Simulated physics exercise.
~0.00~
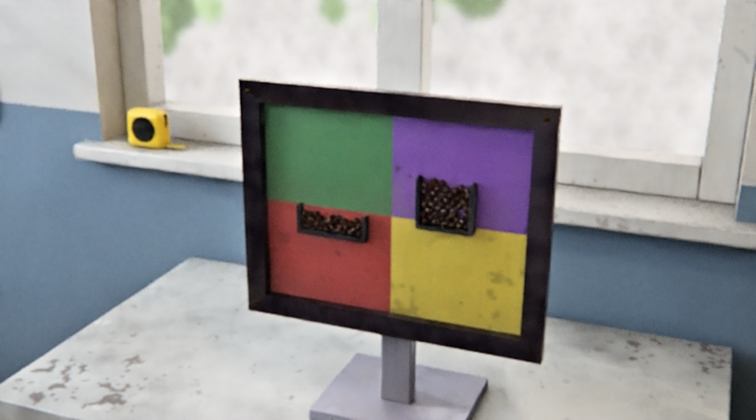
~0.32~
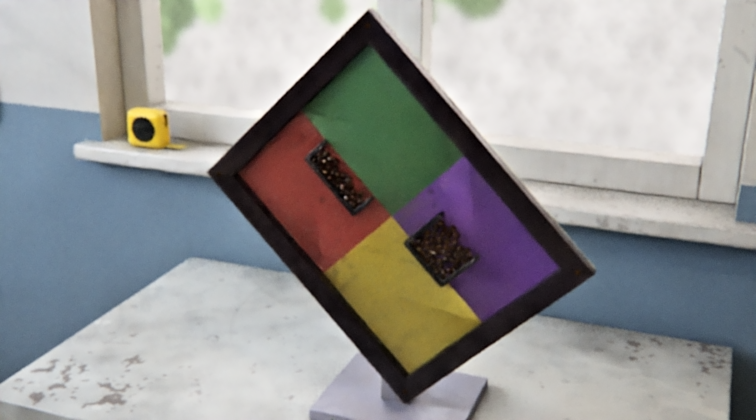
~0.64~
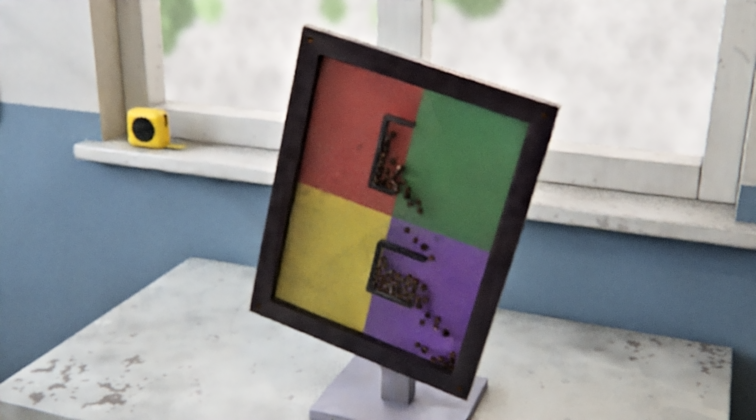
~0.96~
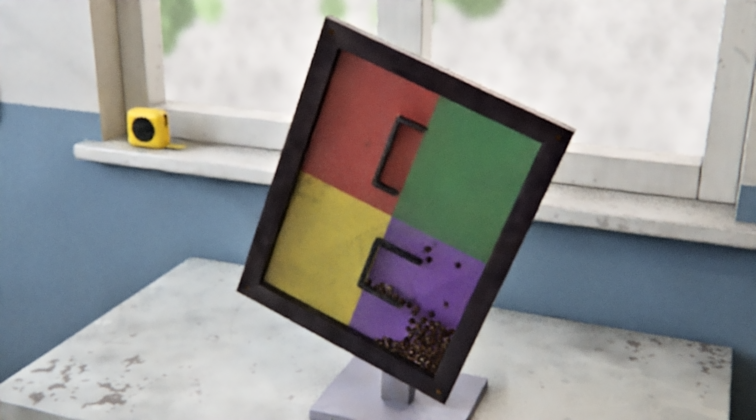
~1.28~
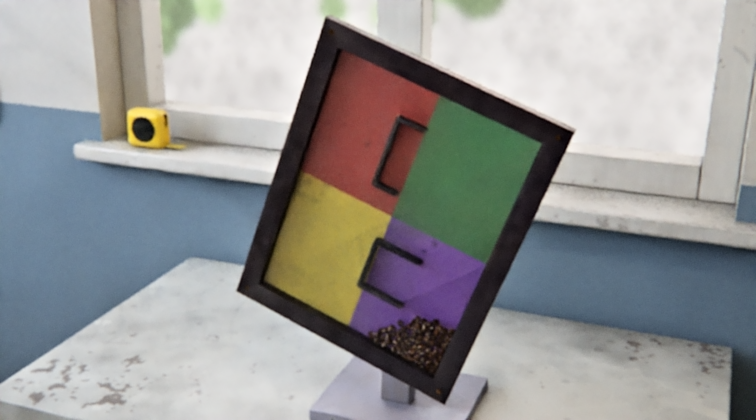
A dark-framed panel with four coloured quarters turned clockwise on its stand until it was a little past sideways, and the dark beads in its two small trays spilled out and settled in a heap at the bottom of the purple quarter.
